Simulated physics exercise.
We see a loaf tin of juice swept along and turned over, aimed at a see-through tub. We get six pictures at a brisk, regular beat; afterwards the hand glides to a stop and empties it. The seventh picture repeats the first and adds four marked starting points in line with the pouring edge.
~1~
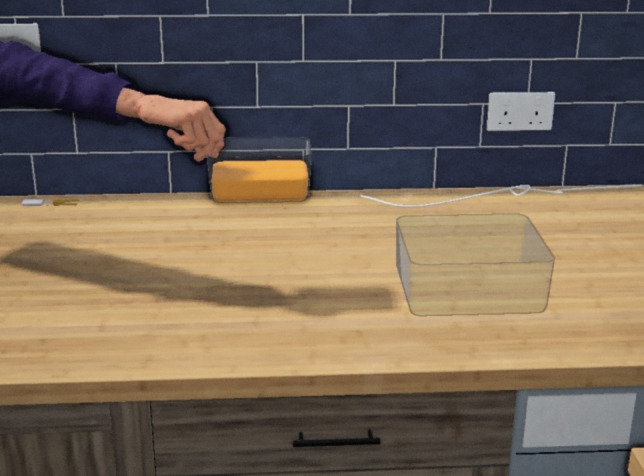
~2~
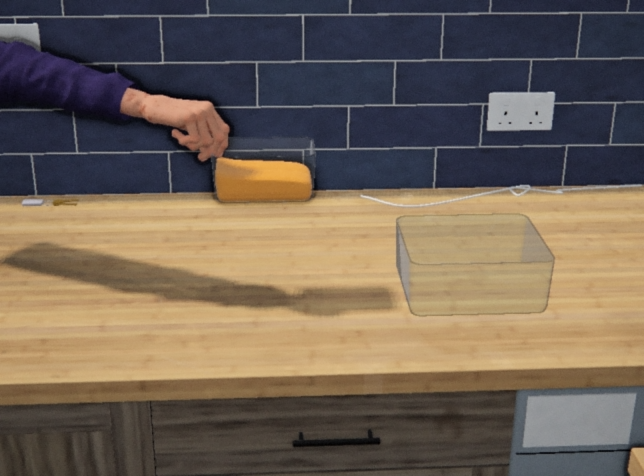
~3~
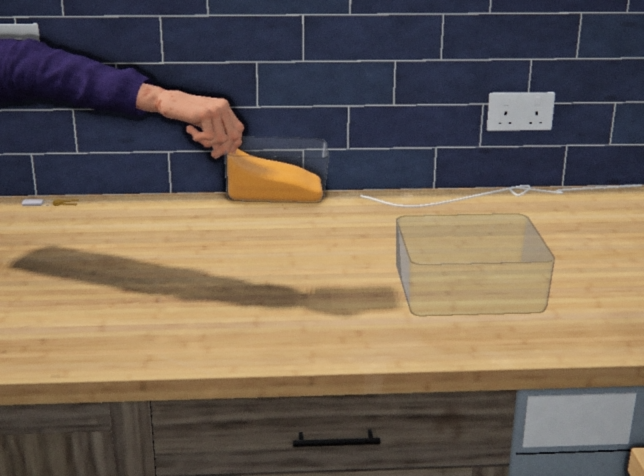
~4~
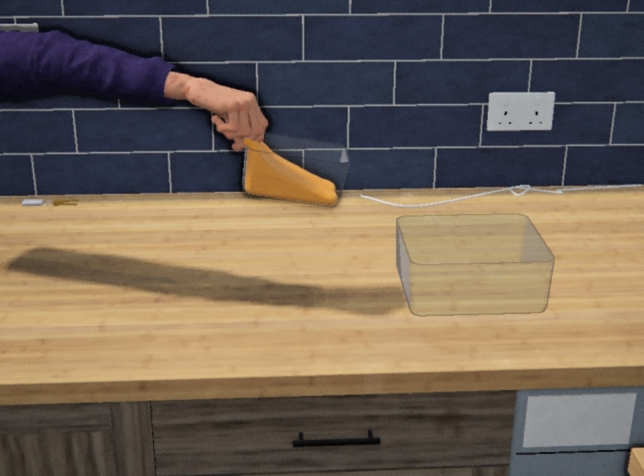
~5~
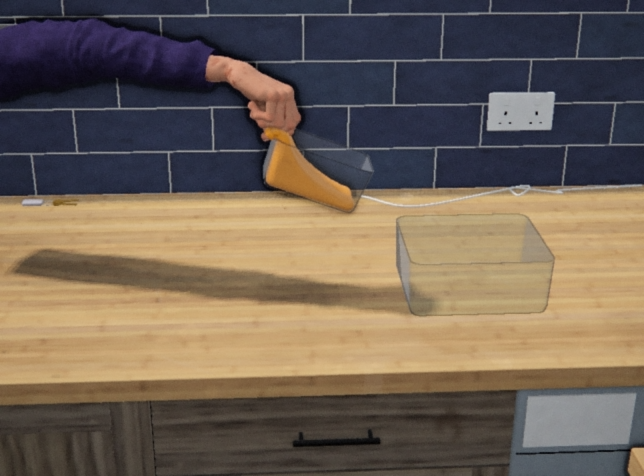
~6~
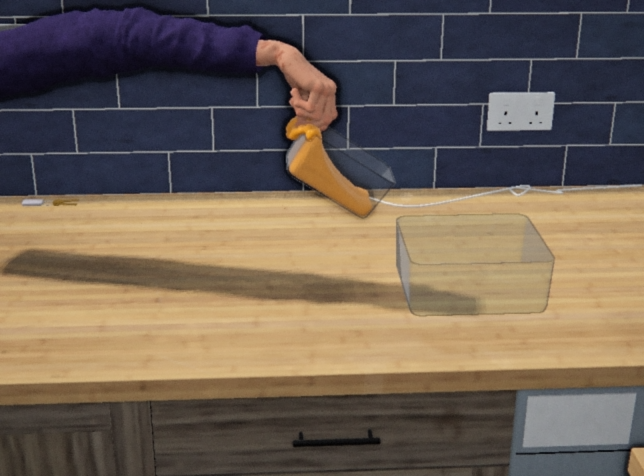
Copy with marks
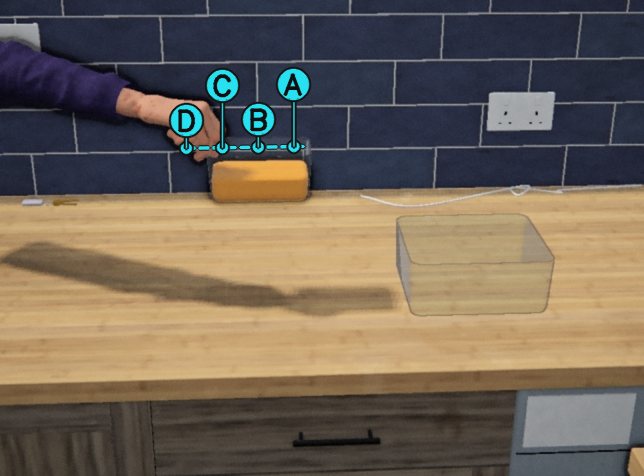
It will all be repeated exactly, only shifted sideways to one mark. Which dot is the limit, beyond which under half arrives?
It is B.
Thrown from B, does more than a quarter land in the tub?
Yes.
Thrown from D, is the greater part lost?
Yes, that goes wrong.
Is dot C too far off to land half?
Yes, it does.
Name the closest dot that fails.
C.
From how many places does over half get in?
Two.
On the marked copy, A at (293, 146); B at (258, 147); C at (222, 147); D at (186, 148).
If A is chosen, about 79 % lands in the tub, 11 % falls short and 10 % goes beside or beyond.
If B is chosen, about 67 % lands in the tub, 29 % falls short and 3 % goes beside or beyond.
If C is chosen, about 28 % lands in the tub, 62 % falls short and 10 % goes beside or beyond.
If D is chosen, about 20 % lands in the tub, 76 % falls short and 5 % goes beside or beyond.
